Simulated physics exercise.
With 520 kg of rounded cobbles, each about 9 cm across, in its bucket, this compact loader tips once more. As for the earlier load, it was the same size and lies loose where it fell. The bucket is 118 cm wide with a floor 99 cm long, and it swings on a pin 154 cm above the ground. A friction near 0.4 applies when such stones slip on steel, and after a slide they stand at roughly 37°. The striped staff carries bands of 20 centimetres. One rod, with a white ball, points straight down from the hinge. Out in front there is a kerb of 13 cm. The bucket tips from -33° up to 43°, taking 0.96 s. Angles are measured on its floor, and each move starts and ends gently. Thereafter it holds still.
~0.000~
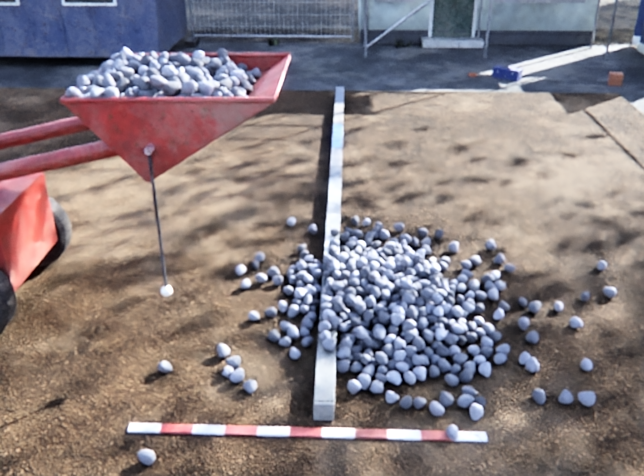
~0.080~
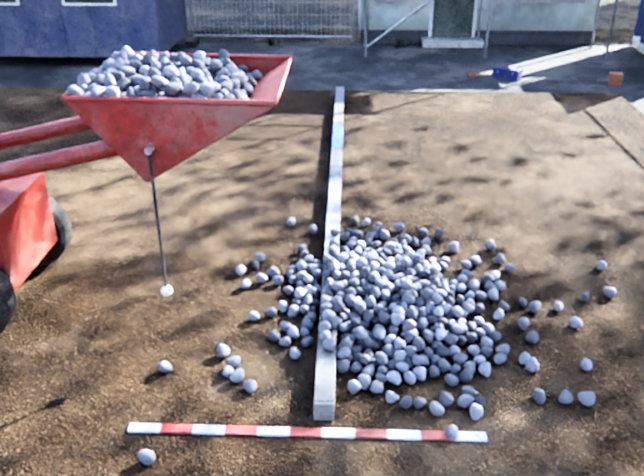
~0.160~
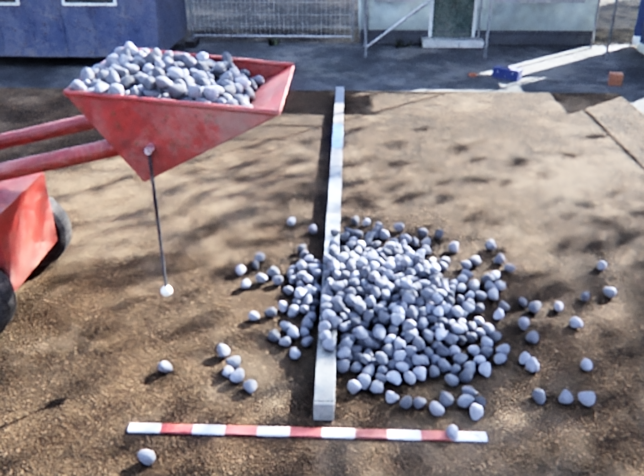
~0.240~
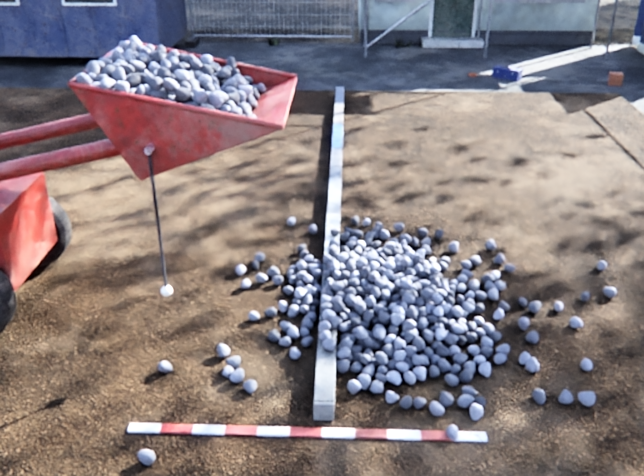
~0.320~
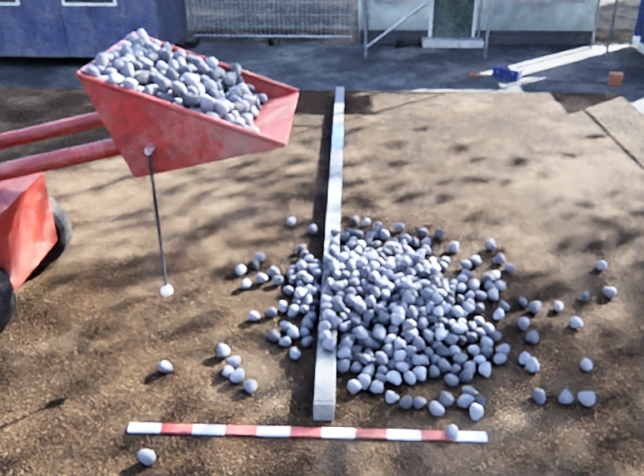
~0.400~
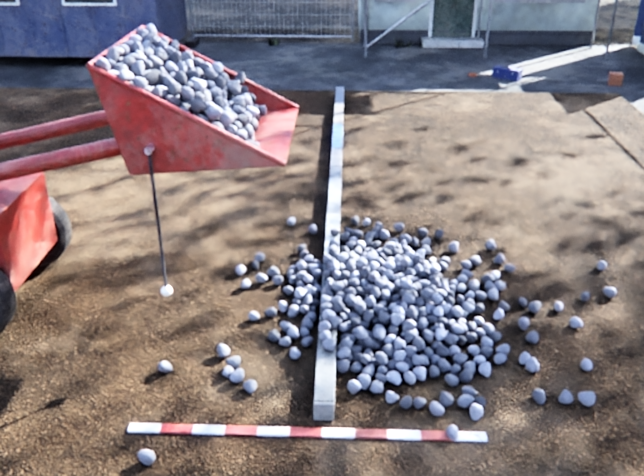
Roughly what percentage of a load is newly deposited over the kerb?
Around 30 per cent of a load is newly deposited there.
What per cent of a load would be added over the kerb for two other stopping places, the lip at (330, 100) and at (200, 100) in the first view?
Case one about 75 %, case two about 0 %.
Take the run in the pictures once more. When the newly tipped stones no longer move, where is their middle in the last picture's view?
Their middle rests near (309, 288).
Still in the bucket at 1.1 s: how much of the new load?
Held: Around 60 % of the load.
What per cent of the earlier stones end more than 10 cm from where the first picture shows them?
Close to 5 per cent.
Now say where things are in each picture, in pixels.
Lip at (275, 100), floor tilted -33°, highest stones at (164, 63). The earlier load is highest near (360, 276), 23 cm above ground level, 16 % on this side of the kerb, 84 % over the kerb, in the first picture.
Lip at (276, 104), floor tilted -31°, highest stones at (153, 63); the stones move at 0.2 m/s on average, in the second picture.
Lip at (280, 113), floor tilted -27°, highest stones at (137, 60); the stones move at 0.3 m/s on average, in the third picture.
The bucket is at -21°, its lip at (283, 127); the top of the load is at (131, 52); the stones move at 0.4 m/s on average, in the fourth picture.
Lip at (285, 145), floor tilted -13°, highest stones at (135, 46); the stones move at 0.5 m/s on average, in the fifth picture.
Lip at (285, 164), floor tilted -4°, highest stones at (144, 40); the stones move at 0.6 m/s on average, in the sixth picture.
After 0.7 s the floor is at 31°; in per cent of one load, 100 in the bucket, 16 on this side of the kerb, 84 over the kerb; the foremost stones are past the picture's edge.
After 1.1 s the floor is at 43°; in per cent of one load, 59 in the bucket, 57 on this side of the kerb, 84 over the kerb; the foremost stones are past the picture's edge.
After 1.4 s the floor is at 43°; in per cent of one load, 10 in the bucket, 93 on this side of the kerb, 98 over the kerb; the foremost stones are past the picture's edge.
After 4.1 s the floor is at 43°; in per cent of one load, 0 in the bucket, 85 on this side of the kerb, 115 over the kerb; the foremost stones are past the picture's edge. Net gain over the kerb, 30.
